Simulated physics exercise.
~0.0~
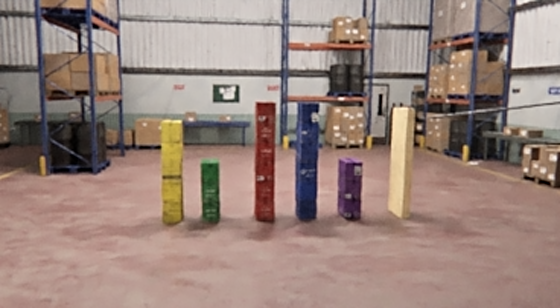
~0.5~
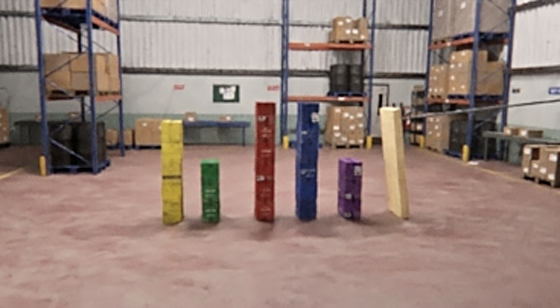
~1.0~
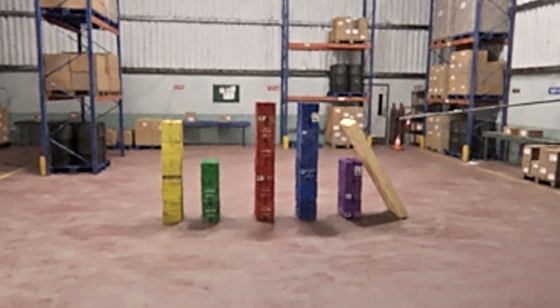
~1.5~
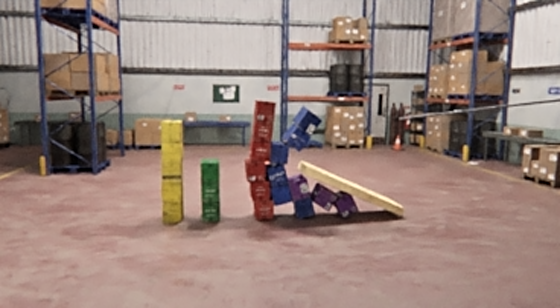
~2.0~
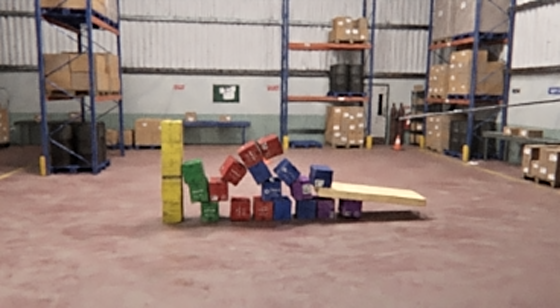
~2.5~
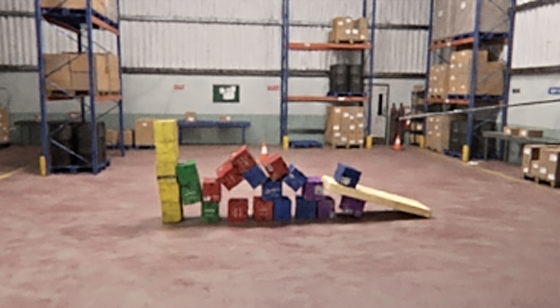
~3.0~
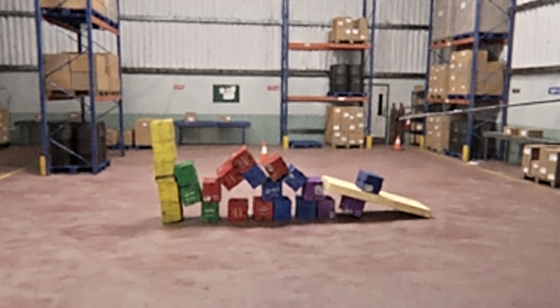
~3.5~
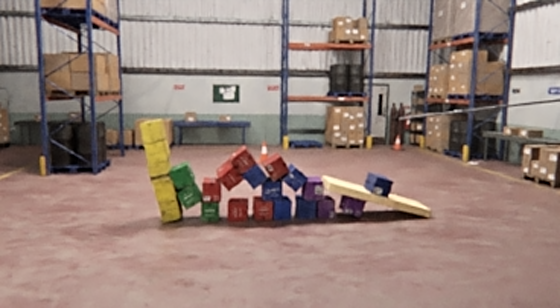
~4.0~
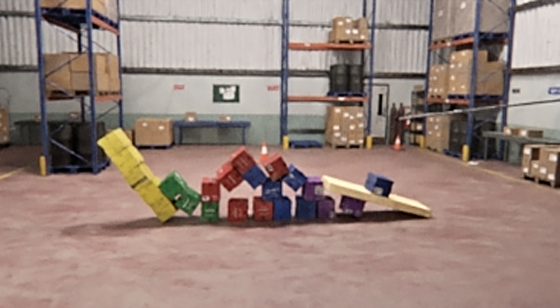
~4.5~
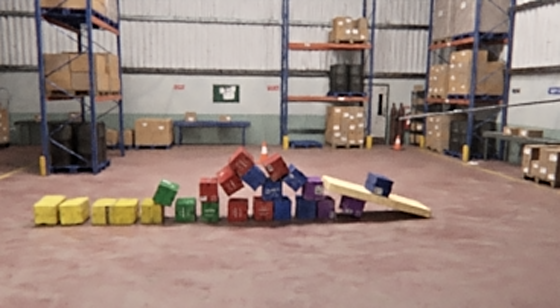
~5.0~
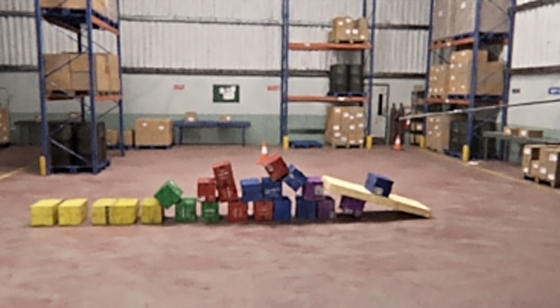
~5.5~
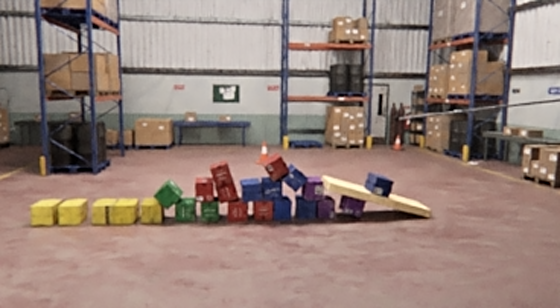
In the video, an upright board in a warehouse tips left into a row of purple, blue, red, green and yellow carton stacks, which topple leftward in turn. The yellow stack falls last, leaving cartons strewn in a line, with a blue one resting on the slanted board.
